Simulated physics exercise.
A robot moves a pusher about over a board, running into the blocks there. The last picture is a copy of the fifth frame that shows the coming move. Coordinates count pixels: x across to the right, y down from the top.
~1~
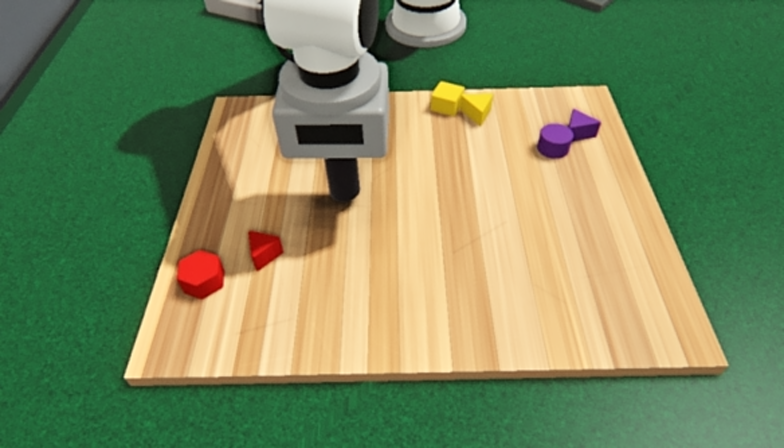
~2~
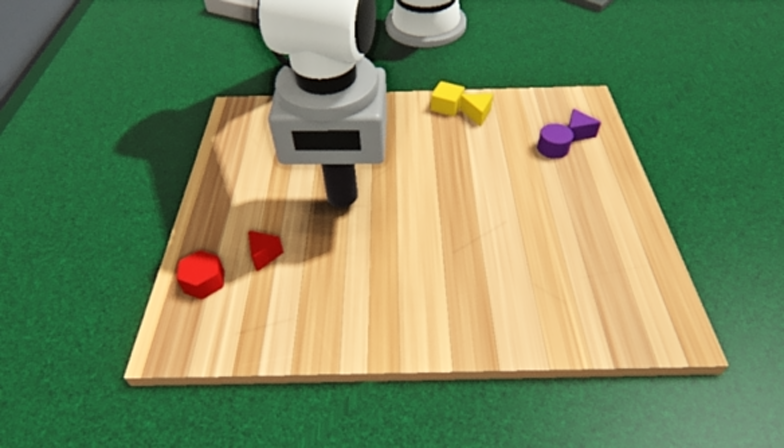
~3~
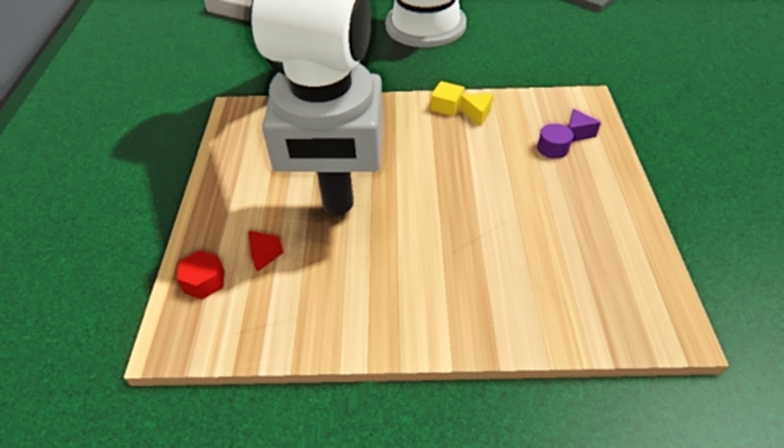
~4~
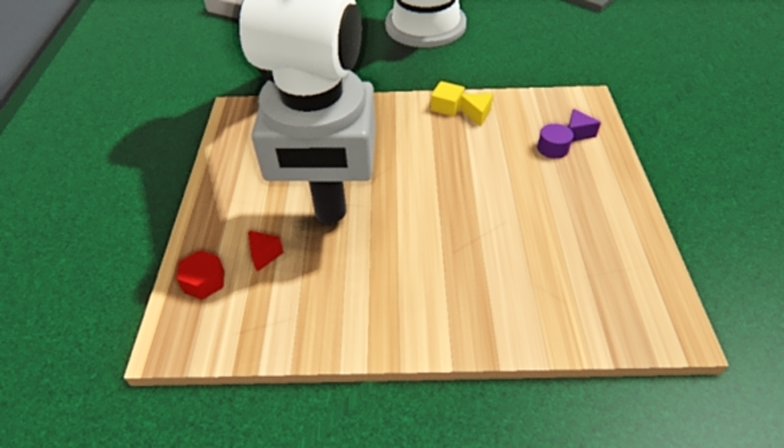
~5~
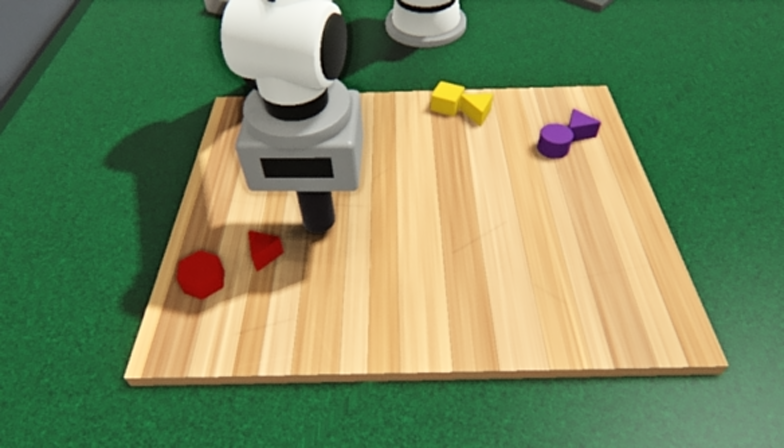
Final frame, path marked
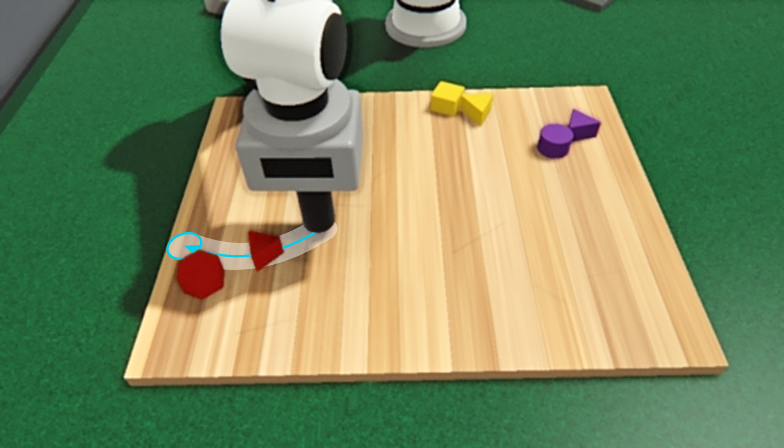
A light wooden board lies on a speckled green surface, seen from above at an angle by a camera that stays still. A red hexagon and a red triangular piece sit at the lower left, two yellow blocks at the top, and two purple blocks at the upper right. A white and grey robot arm moves its black pusher slightly down and left, nearing the red triangular piece, while every block stays still.
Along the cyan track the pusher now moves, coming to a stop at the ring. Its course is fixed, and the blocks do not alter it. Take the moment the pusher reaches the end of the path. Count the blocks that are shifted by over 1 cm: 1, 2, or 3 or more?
Two blocks move more than 1 cm.
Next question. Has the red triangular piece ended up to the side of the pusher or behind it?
That would be a yes.
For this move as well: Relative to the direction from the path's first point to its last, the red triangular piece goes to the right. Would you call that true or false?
The statement is incorrect.
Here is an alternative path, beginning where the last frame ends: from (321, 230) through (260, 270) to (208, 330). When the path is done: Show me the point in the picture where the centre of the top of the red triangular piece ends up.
At roughly (218, 260).
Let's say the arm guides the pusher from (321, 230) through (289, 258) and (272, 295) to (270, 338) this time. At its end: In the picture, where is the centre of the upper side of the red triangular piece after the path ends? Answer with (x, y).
Its top centre lands on (242, 249).
Path on the board, from (321, 230) over (277, 250) and (228, 256) to (184, 246).
What follows on the original path. One third of the way, pusher at (274, 242); red triangular piece at (245, 248), turned 35° clockwise.
Two thirds of the way, pusher at (224, 248); red hexagon at (175, 279), turned 30° clockwise; red triangular piece at (208, 264).
At the end, pusher at (181, 238); red hexagon at (175, 279), turned 30° clockwise; red triangular piece at (208, 264).
